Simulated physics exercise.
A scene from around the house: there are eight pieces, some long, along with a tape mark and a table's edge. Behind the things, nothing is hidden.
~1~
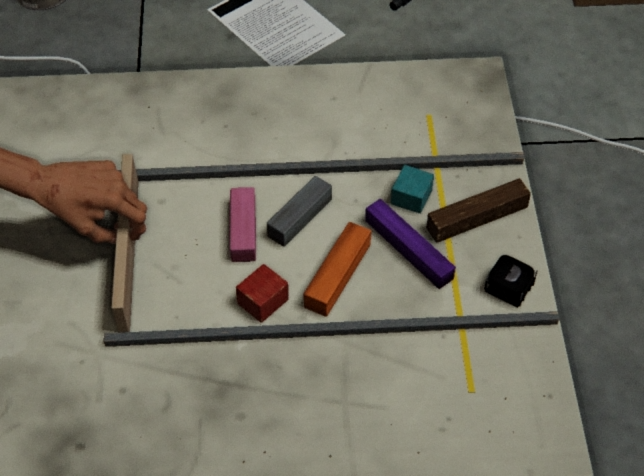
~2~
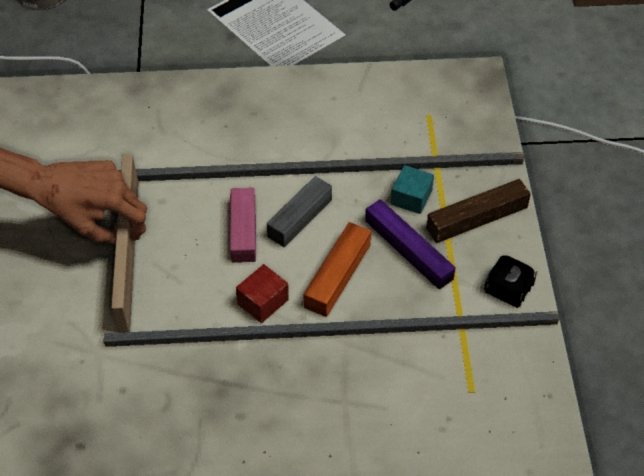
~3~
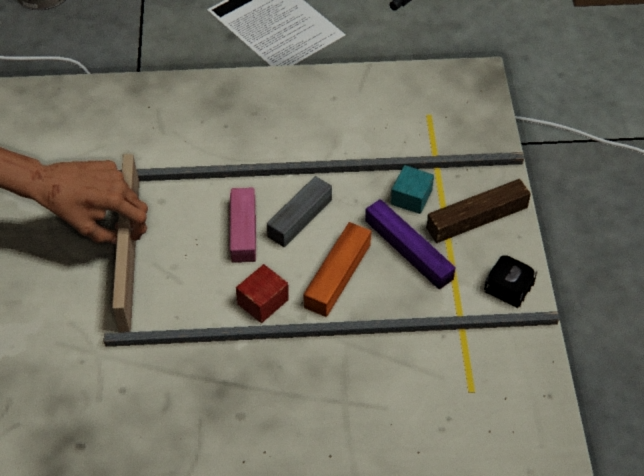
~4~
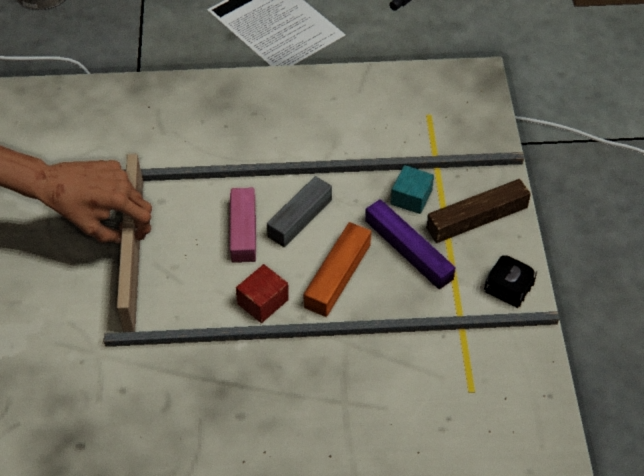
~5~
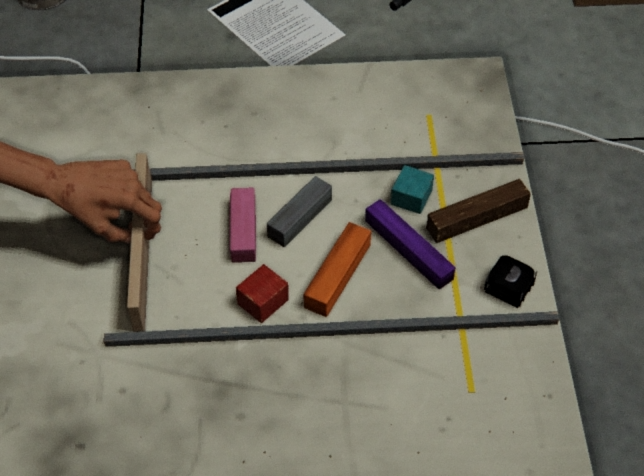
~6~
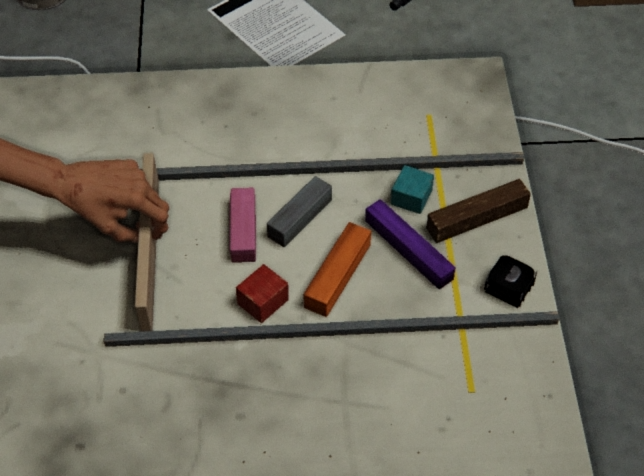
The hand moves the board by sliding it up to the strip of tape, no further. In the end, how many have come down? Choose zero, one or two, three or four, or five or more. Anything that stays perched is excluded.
By the end, one or two have come down.
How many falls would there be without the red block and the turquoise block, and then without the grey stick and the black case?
Try 1: 1; try 2: 1.
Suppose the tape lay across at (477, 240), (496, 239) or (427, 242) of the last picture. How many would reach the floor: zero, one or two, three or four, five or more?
Count per stopping tape, as listed: Either three or four, at least five, just one or two.
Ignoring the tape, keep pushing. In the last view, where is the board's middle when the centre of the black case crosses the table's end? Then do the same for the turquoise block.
With the black case it sits around (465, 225), with the turquoise block around (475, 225).
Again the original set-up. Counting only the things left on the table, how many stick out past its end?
The number overhanging is 2.
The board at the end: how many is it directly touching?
Contact count: 2.
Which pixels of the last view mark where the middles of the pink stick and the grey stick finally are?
Middles: Around (457, 215) and around (479, 201).
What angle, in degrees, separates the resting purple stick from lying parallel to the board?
Out of line by around 25°.
A little later, none off yet; black case at rest near (510, 281); brown bar at rest near (479, 210); turquoise block at rest near (412, 189).
When it is over, the number that fall off is one or two; down, brown bar.
